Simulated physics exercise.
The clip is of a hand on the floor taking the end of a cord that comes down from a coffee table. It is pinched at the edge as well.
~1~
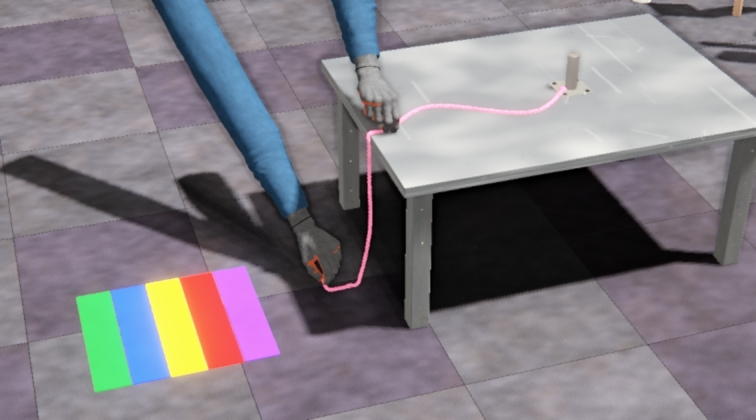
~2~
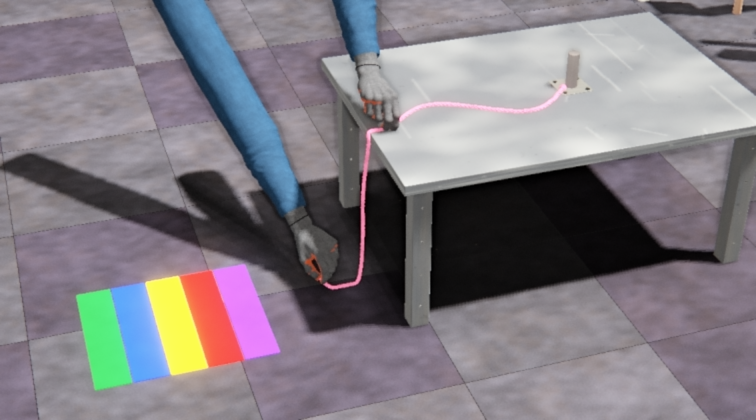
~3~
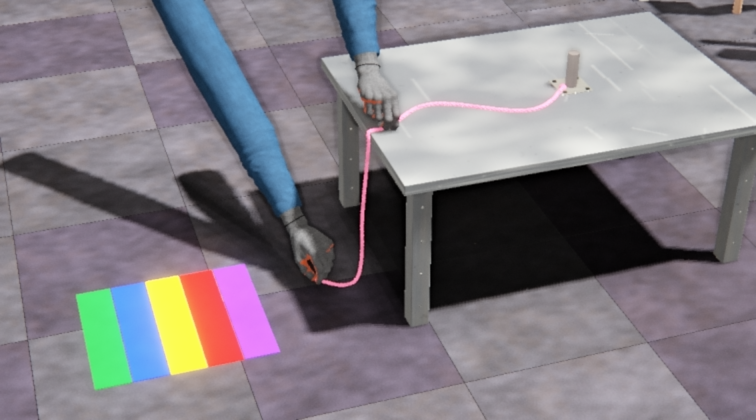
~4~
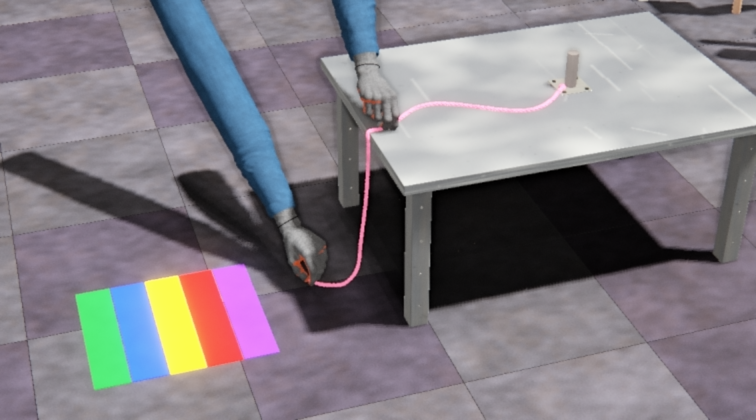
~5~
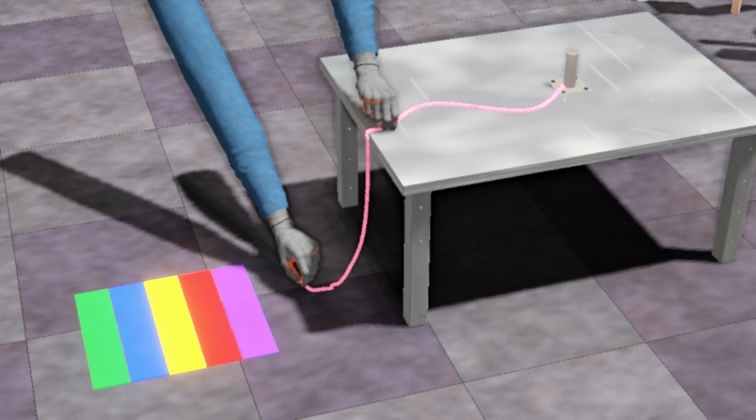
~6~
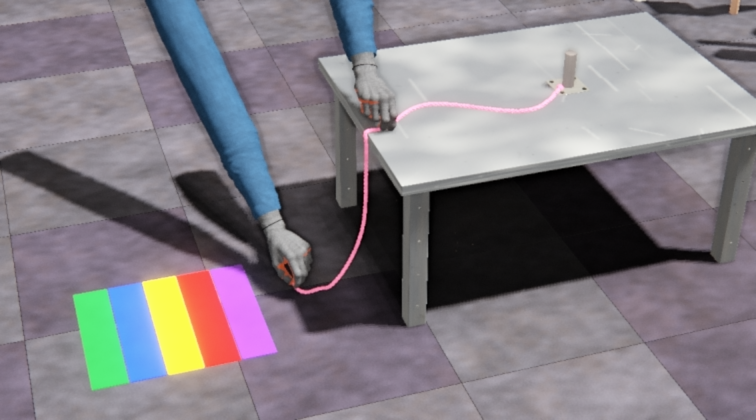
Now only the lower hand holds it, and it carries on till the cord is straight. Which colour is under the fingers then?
It gets as far as the yellow strip.
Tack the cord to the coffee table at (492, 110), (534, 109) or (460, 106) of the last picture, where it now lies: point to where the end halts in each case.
Near (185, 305), (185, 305) and (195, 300).
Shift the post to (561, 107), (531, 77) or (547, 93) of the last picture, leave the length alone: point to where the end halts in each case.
Near (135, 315), (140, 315) and (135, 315).
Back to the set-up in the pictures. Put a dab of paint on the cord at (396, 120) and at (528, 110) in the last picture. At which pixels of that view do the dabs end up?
Near (369, 128) and (503, 98).
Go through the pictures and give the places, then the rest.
In the first picture, end (323, 280); purple (256, 341); red (221, 348); yellow (184, 355); blue (147, 363); green (109, 370).
In the second picture, end (321, 279); cord through (550, 102) (488, 109) (416, 109) (369, 143) (363, 206) (361, 268).
In the third picture, end (316, 279).
In the fourth picture, end (309, 280); cord through (550, 101) (487, 108) (415, 109) (369, 143) (365, 205) (357, 269).
In the fifth picture, end (302, 282).
In the sixth picture, end (293, 283); cord through (547, 102) (485, 109) (413, 109) (366, 143) (365, 205) (345, 268).
Soon after, end near (234, 295); over purple.
Then, end near (192, 303); over red.
At full stretch, end near (166, 307); over yellow. The yellow one.
